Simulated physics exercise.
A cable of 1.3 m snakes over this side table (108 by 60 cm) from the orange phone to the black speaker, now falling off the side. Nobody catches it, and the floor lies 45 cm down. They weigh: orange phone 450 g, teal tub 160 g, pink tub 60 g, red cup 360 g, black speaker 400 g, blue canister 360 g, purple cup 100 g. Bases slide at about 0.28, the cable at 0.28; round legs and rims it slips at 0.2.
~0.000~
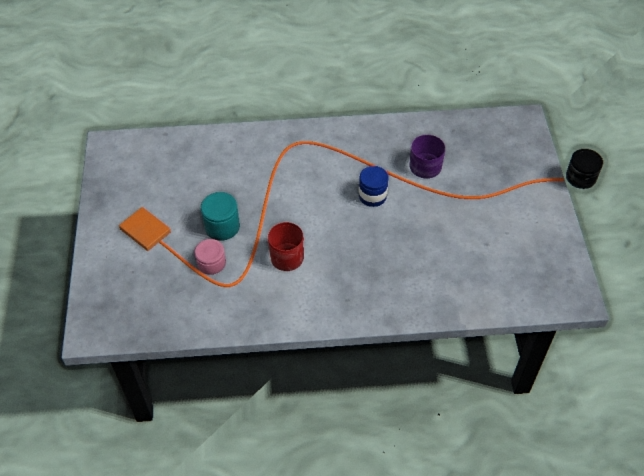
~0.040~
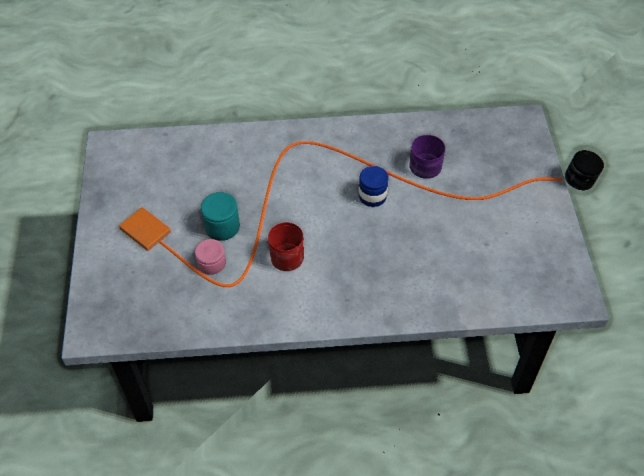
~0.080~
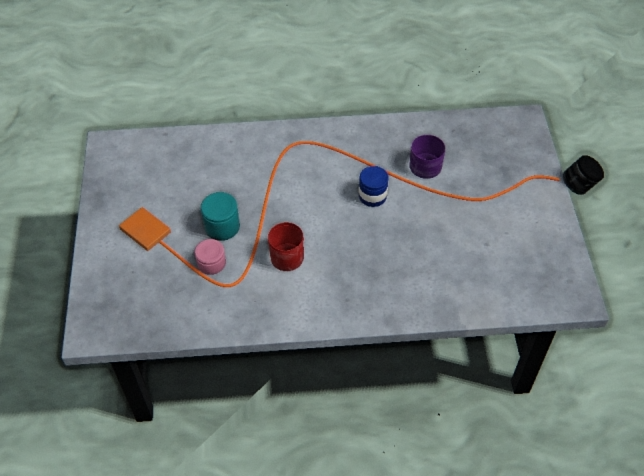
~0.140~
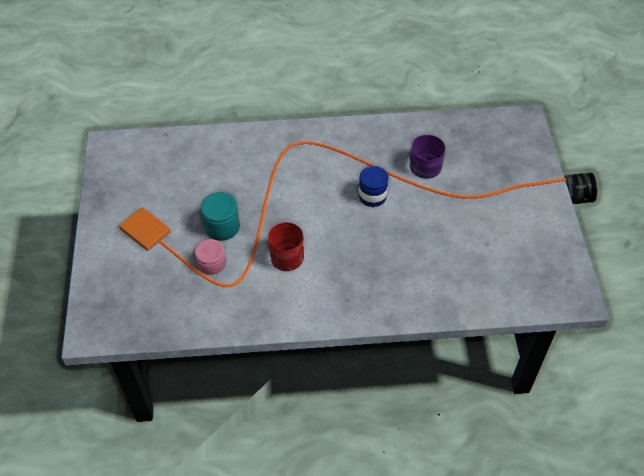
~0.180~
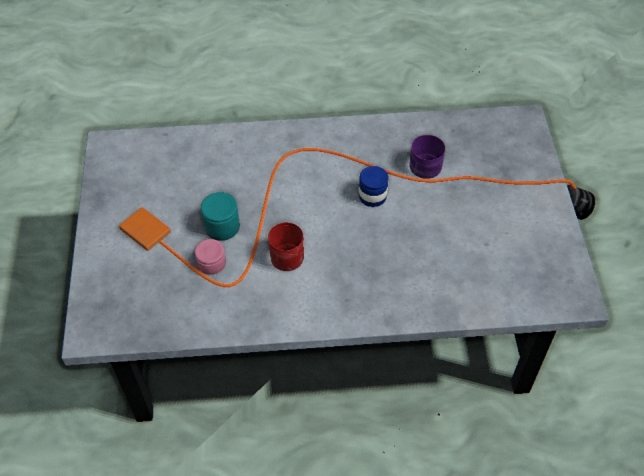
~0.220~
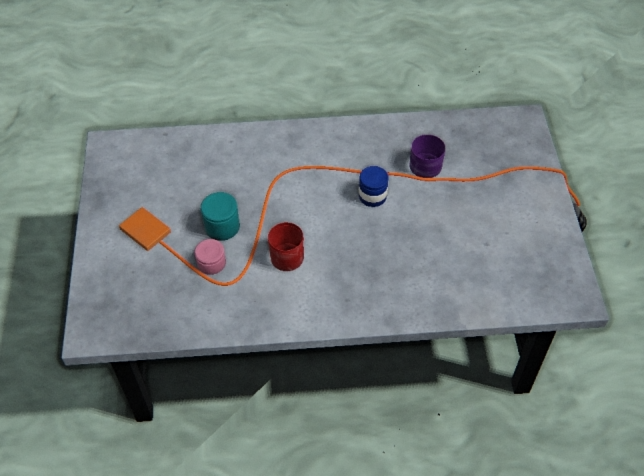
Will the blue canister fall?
Verdict: The blue canister stays on.
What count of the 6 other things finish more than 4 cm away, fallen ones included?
That makes 2.
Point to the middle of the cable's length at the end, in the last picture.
Around (449, 183).
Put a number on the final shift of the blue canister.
Blue canister 0 cm.
After 0.5 s, the cable's tail end at (174, 236); pink tub on its side, 10 cm off its start, teal tub 8 cm off its start, orange phone 2 cm off its start.
After 0.7 s, the cable's tail end at (174, 236); pink tub on its side, 17 cm off its start, teal tub 13 cm off its start, orange phone 2 cm off its start.
After 1.0 s, the cable's tail end at (174, 236); pink tub on its side, 17 cm off its start at (208, 190), teal tub 13 cm off its start at (224, 157), orange phone 2 cm off its start at (153, 226).
After 1.2 s, the cable's tail end at (174, 236); pink tub on its side, 17 cm off its start, teal tub 13 cm off its start, orange phone 2 cm off its start.
After 2.4 s, the cable's tail end at (174, 236); blue canister 1 cm off its start at (376, 179), pink tub on its side, 17 cm off its start at (212, 191), teal tub 13 cm off its start at (224, 157), orange phone 2 cm off its start at (153, 226).
